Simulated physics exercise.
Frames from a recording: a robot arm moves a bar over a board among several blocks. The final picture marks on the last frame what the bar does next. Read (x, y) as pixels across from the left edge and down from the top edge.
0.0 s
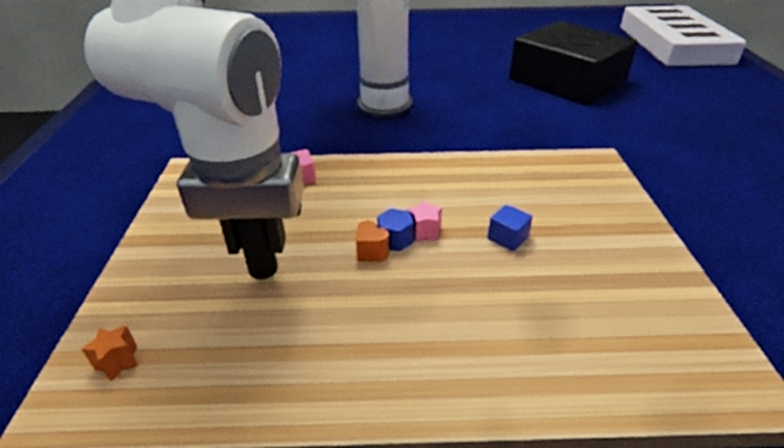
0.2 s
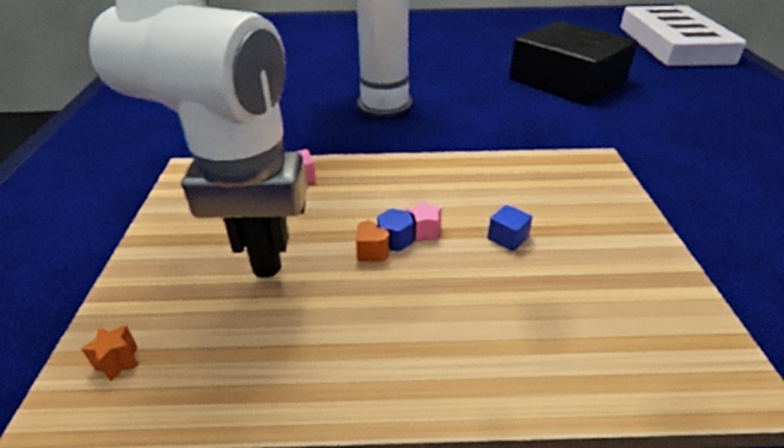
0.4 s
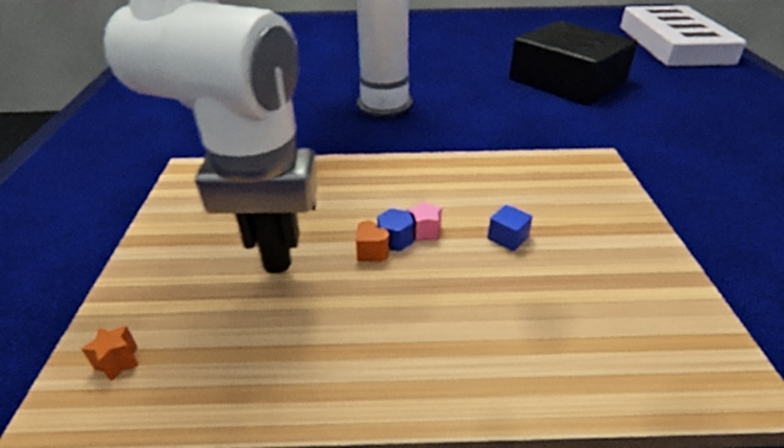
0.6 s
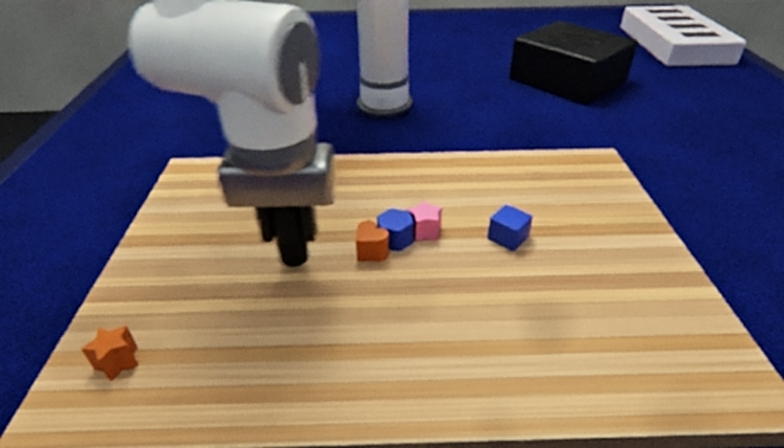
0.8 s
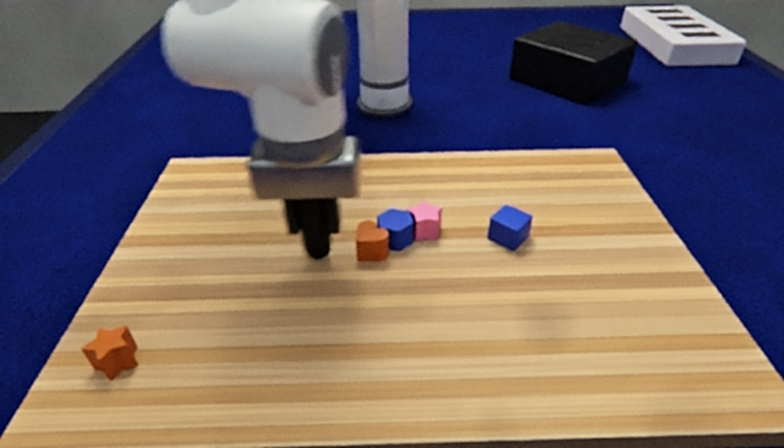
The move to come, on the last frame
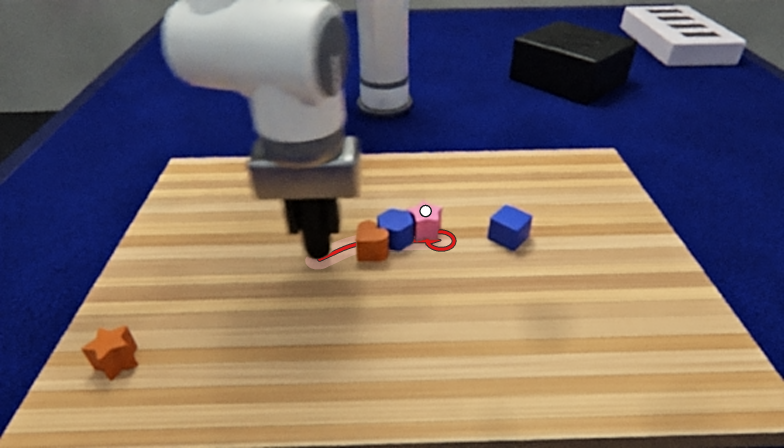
The video shows a robot arm holding a dark bar over a wooden board with several small orange, blue and pink blocks. The arm moves the bar a short way right, toward the orange heart block, while the blocks stay still.
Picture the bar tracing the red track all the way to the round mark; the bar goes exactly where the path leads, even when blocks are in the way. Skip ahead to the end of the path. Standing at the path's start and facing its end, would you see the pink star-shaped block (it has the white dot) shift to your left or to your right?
It moves over to the left.
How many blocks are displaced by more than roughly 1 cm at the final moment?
The number is three or more.
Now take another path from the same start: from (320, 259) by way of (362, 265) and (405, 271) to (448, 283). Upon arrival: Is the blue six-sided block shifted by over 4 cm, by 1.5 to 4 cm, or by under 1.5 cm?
It ends 1.5 to 4 cm away.
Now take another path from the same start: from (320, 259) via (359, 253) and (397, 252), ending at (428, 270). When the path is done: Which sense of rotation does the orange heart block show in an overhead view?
If we look at it from overhead, the orange heart block pivots counter-clockwise.
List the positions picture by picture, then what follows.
The first picture shows lower end of the bar (263, 269), tops of blocks, orange heart block (370, 232), blue six-sided block (395, 219), pink star-shaped block (426, 211), blue four-sided block (512, 216).
The second picture shows bar (267, 268), blocks as before.
The third picture shows bar (277, 264), blocks as before.
The fourth picture shows bar (294, 258), blocks as before.
The fifth picture shows bar (318, 250), orange heart block (370, 232), blue six-sided block (395, 219), pink star-shaped block (426, 211), blue four-sided block (512, 216).
The drawn path runs from (320, 259) via (357, 244) and (399, 241), ending at (440, 240); the dot is on the pink star-shaped block.
What follows on the original path. One third of the way, bar (357, 235); orange heart block (380, 232), turned 25° clockwise; blue six-sided block (404, 218), turned 15° anticlockwise; pink star-shaped block (432, 209).
Two thirds of the way, bar (399, 232); orange heart block (400, 239), turned 75° clockwise; blue six-sided block (431, 219), turned 40° anticlockwise; pink star-shaped block (446, 203), turned 35° anticlockwise.
At the end, bar (441, 231); orange heart block (400, 239), turned 80° clockwise; blue six-sided block (472, 216), turned 55° anticlockwise; pink star-shaped block (458, 198), turned 80° anticlockwise; blue four-sided block not moved.
